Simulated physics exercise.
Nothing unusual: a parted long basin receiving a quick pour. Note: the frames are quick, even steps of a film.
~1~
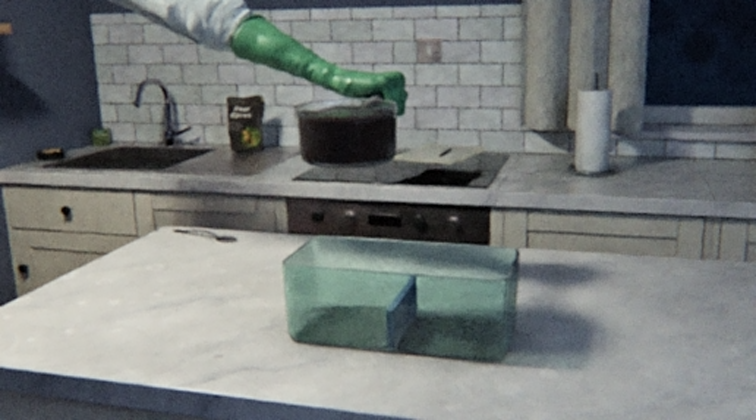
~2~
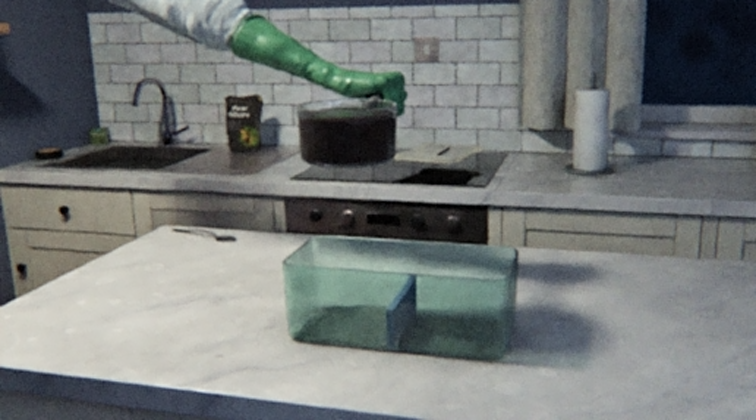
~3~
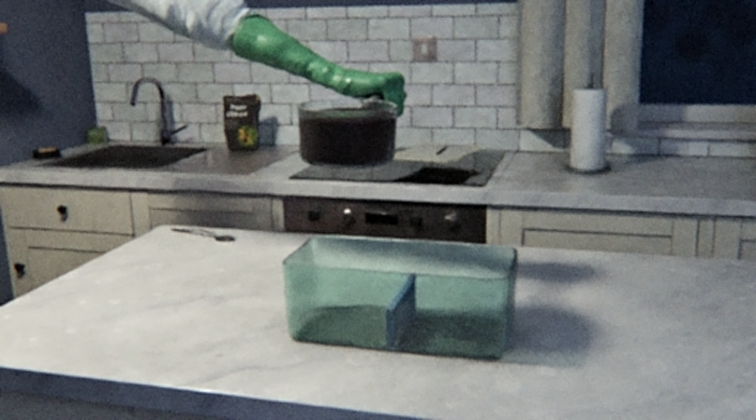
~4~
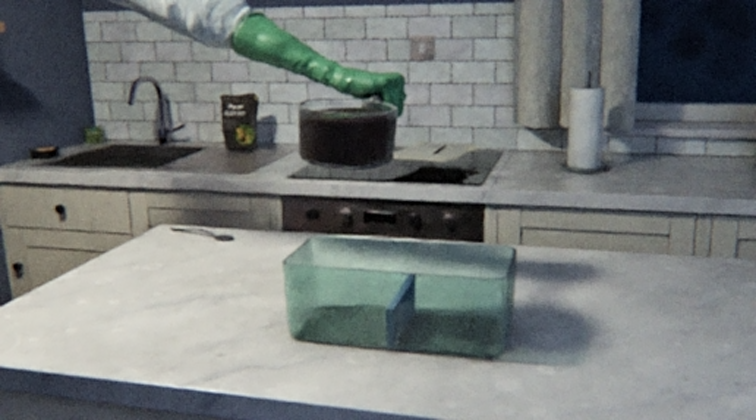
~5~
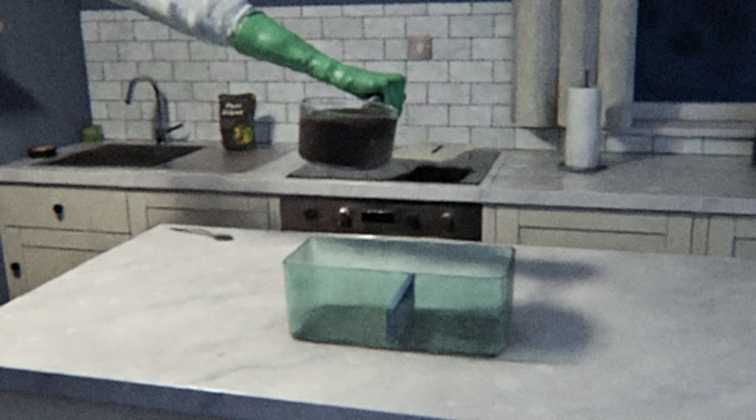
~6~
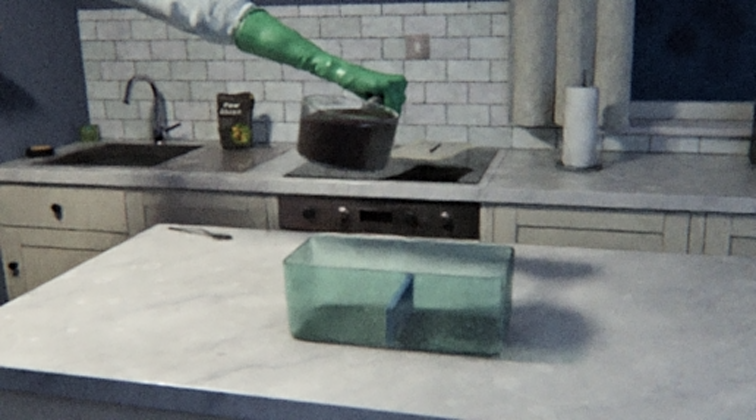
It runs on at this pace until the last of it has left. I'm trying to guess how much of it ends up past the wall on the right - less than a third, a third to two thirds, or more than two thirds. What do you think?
Highest of three bands.
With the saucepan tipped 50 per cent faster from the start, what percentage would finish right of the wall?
Roughly 90 per cent ends up there.
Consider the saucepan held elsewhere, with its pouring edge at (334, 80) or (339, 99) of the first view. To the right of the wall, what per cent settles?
About 45 % the first time, about 45 % the second.
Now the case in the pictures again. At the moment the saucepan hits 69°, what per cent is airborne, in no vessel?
I'd say some 35 per cent of it.
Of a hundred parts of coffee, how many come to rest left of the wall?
Some 5 per cent.
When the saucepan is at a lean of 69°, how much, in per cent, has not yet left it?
About 55 %.
A moment on, the saucepan is tipped part way and 55 per cent is still to pour, 0 is left of the wall and 12 right of it.
Next, the saucepan is tipped right over and 8 per cent is still to pour, 1 is left of the wall and 78 right of it.
Then the saucepan is tipped right over and 0 per cent is still to pour, 3 is left of the wall and 95 right of it.
Later the saucepan is tipped right over and 0 per cent is still to pour, 3 is left of the wall and 96 right of it.
In the end 3 per cent lies left of the wall, 96 right of it and 1 outside.
